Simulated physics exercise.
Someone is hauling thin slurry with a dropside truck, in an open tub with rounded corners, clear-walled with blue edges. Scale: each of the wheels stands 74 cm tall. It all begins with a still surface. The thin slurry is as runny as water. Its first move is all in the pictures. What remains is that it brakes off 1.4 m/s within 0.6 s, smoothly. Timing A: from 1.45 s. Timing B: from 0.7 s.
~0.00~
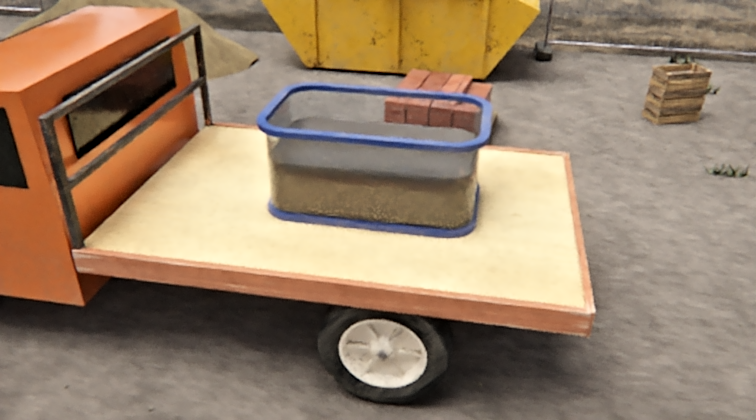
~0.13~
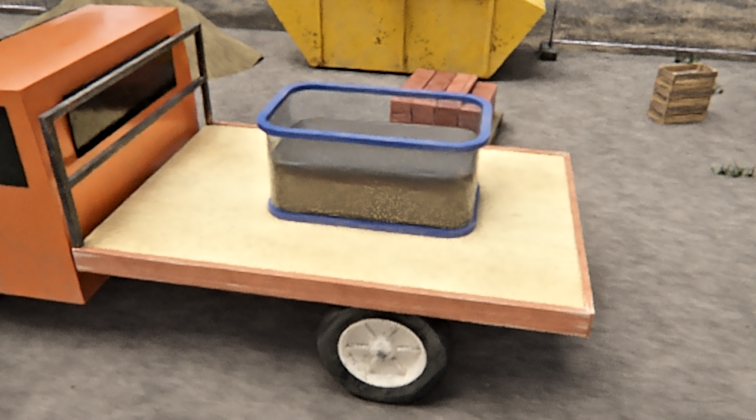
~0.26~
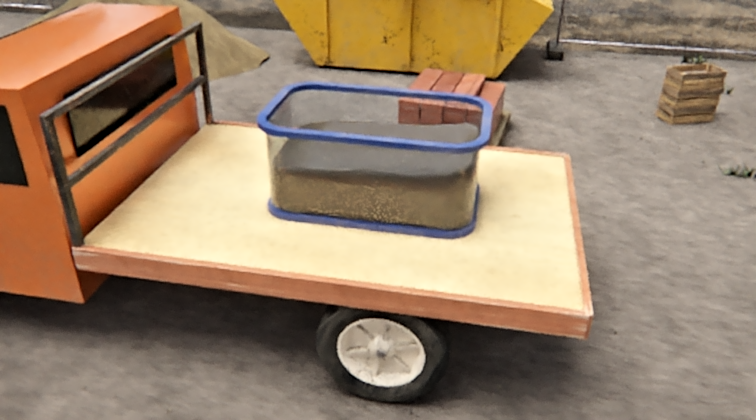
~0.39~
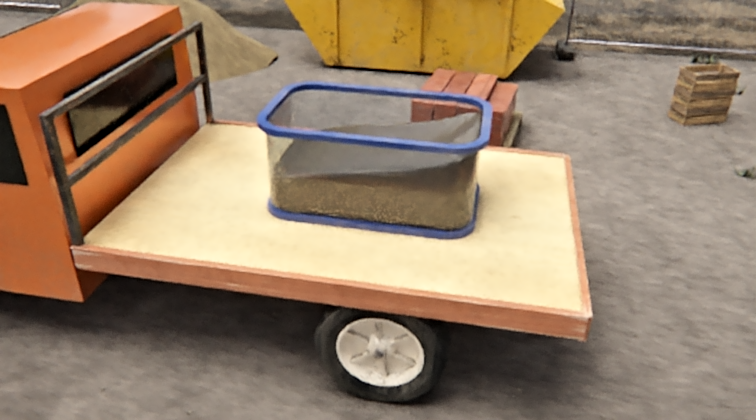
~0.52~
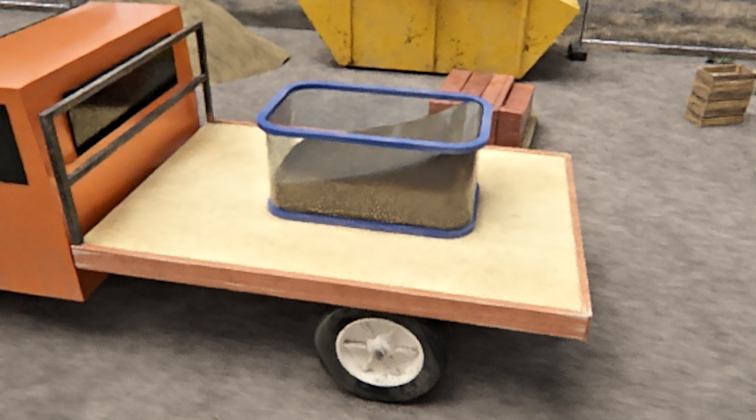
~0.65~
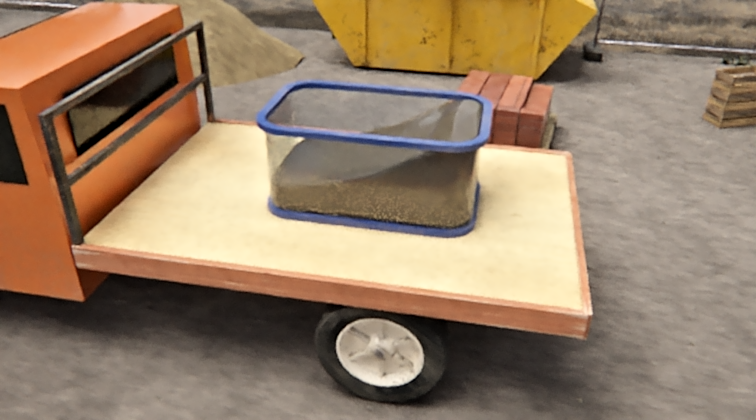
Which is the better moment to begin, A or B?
The smaller loss comes with plan A.
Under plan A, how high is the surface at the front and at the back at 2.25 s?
Front 46 cm, back 34 cm.
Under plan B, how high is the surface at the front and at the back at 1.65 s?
Front 50 cm, back 10 cm.
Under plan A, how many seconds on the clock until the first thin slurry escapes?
At about 2.2 s.
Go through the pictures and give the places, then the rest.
The surface is at (281, 152) by the front wall; at (463, 169) by the back wall; it lies level with the rim line; the front is on the left, levels are read along the near wall; a wheel hub at (381, 360), in the first picture.
The surface is at (281, 152) by the front wall; at (463, 169) by the back wall; it lies level with the rim line, in the second picture.
The surface is at (281, 160) by the front wall; at (464, 161) by the back wall; it climbs 6° towards the back, in the third picture.
The surface is at (282, 169) by the front wall; at (465, 150) by the back wall; it climbs 13° towards the back, in the fourth picture.
The surface is at (282, 174) by the front wall; at (465, 137) by the back wall; it climbs 19° towards the back, in the fifth picture.
The surface is at (282, 175) by the front wall; at (466, 126) by the back wall; it climbs 21° towards the back; a wheel hub at (378, 359), in the sixth picture.
For plan A, At 2.25 s the surface is 46 cm up at the front and 34 cm at the back; 1 per cent is out, over the front.
For plan A, At 5.03 s 1 per cent is out, over the front, 2 of 274 litres.
For plan B, At 1.65 s the surface is 50 cm up at the front and 10 cm at the back; 5 per cent is out, over the front.
For plan B, At 4.28 s 15 per cent is out, over the front, 41 of 274 litres.
